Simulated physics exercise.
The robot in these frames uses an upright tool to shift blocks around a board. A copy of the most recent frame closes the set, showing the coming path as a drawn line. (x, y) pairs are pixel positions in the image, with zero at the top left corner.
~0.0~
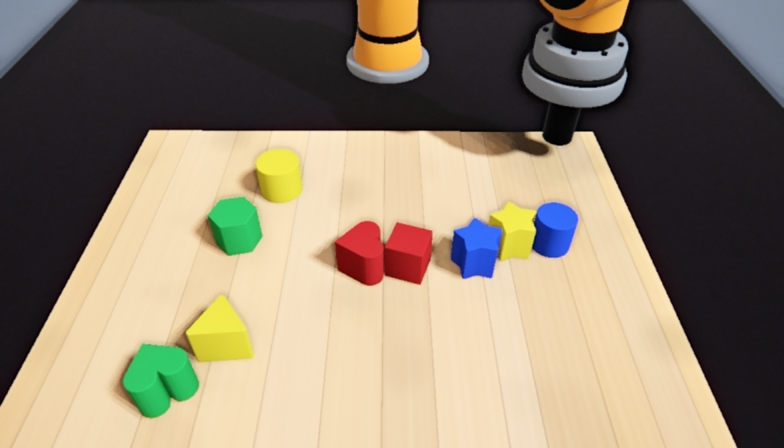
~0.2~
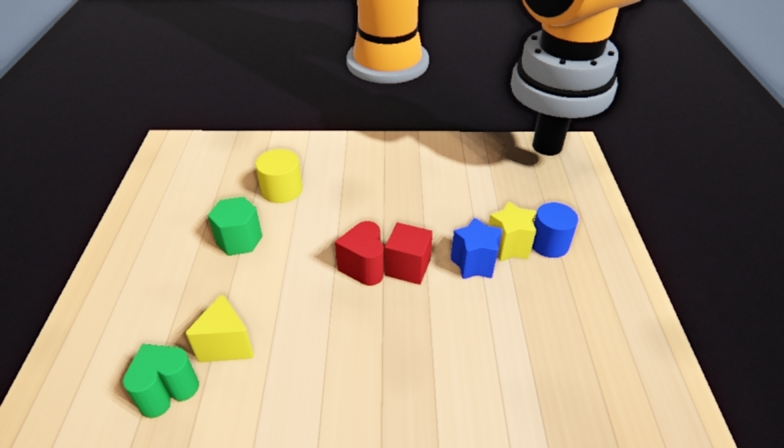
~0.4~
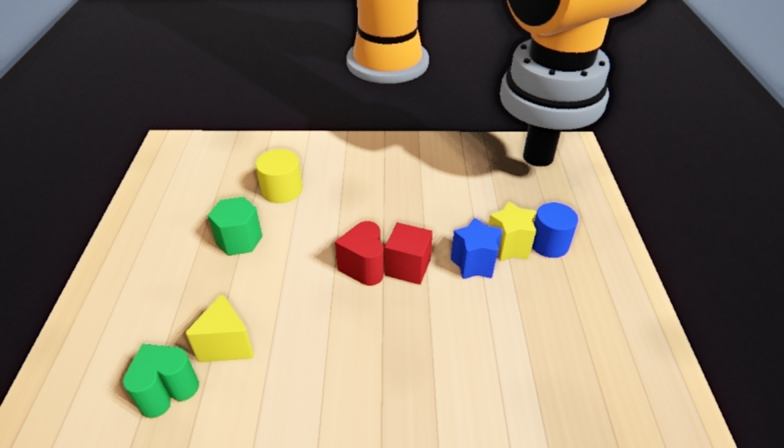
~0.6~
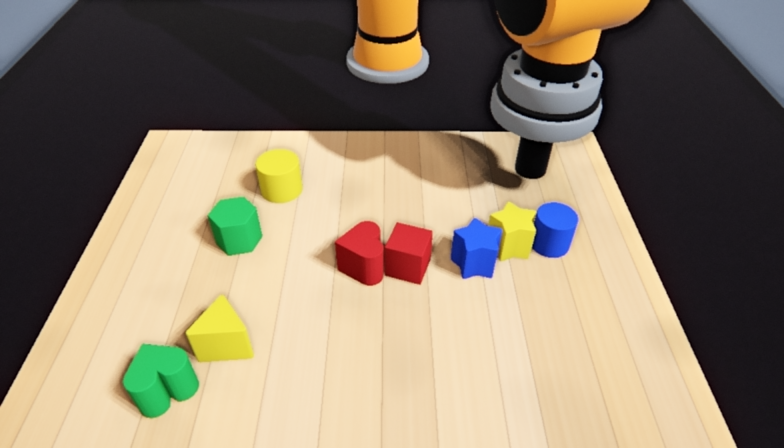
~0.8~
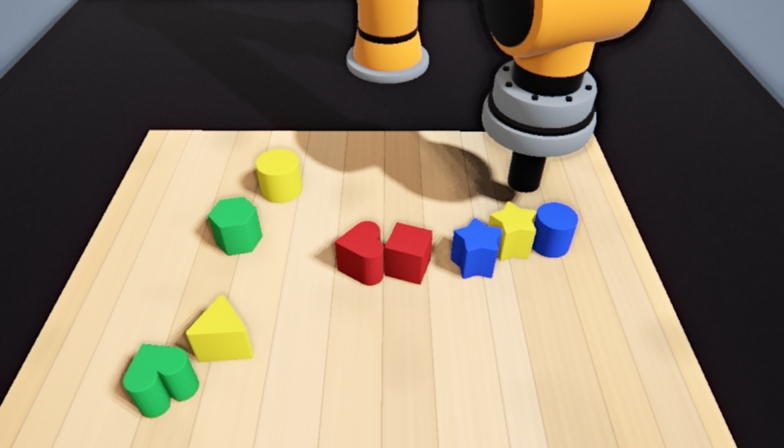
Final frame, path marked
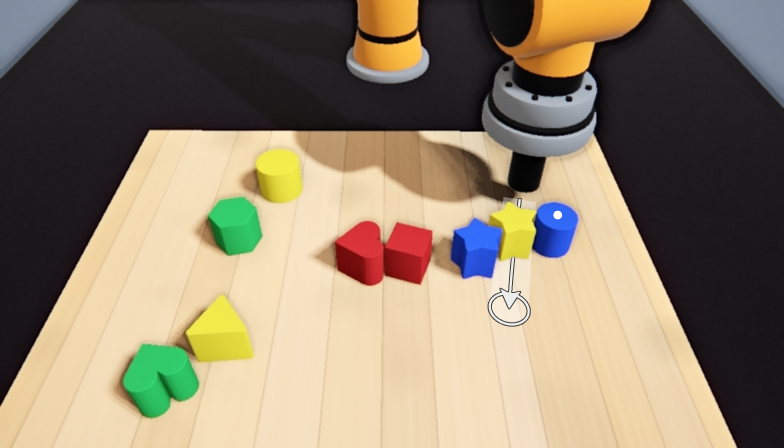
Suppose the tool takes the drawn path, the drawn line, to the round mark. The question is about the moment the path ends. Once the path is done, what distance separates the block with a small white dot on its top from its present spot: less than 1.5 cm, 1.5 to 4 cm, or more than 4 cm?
It moves less than 1.5 cm.
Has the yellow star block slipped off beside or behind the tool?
Going by the path, no.
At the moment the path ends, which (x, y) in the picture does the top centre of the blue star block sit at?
Most likely (461, 258).
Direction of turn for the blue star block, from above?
From above, the turn goes clockwise.
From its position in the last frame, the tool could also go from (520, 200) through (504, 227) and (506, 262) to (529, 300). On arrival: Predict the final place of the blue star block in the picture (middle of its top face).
It should be at about (480, 258).
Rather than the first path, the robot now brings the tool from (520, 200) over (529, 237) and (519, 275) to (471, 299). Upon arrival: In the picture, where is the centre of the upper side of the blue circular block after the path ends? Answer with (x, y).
Somewhere near (578, 243).
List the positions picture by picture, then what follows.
In the first picture, lower end of the tool at (557, 138), tops of blocks, blue star block at (479, 235), yellow star block at (515, 217), blue circular block at (558, 215).
In the second picture, tool at (547, 147), blocks as before.
In the third picture, tool at (538, 158), blocks as before.
In the fourth picture, tool at (530, 170), blocks as before.
In the fifth picture, tool at (523, 183), blue star block at (479, 235), yellow star block at (515, 217), blue circular block at (558, 215).
The drawn path runs straight from (520, 200) to (509, 309); the dot is on the blue circular block.
The first path, step by step. One third of the way, tool at (520, 215); blue star block at (478, 236); yellow star block at (514, 225).
Two thirds of the way, tool at (516, 251); blue star block at (463, 256), turned 70° clockwise; yellow star block at (508, 264); blue circular block at (561, 222).
At the end, tool at (513, 292); blue star block at (461, 258), turned 85° clockwise; yellow star block at (498, 306); blue circular block at (561, 222).
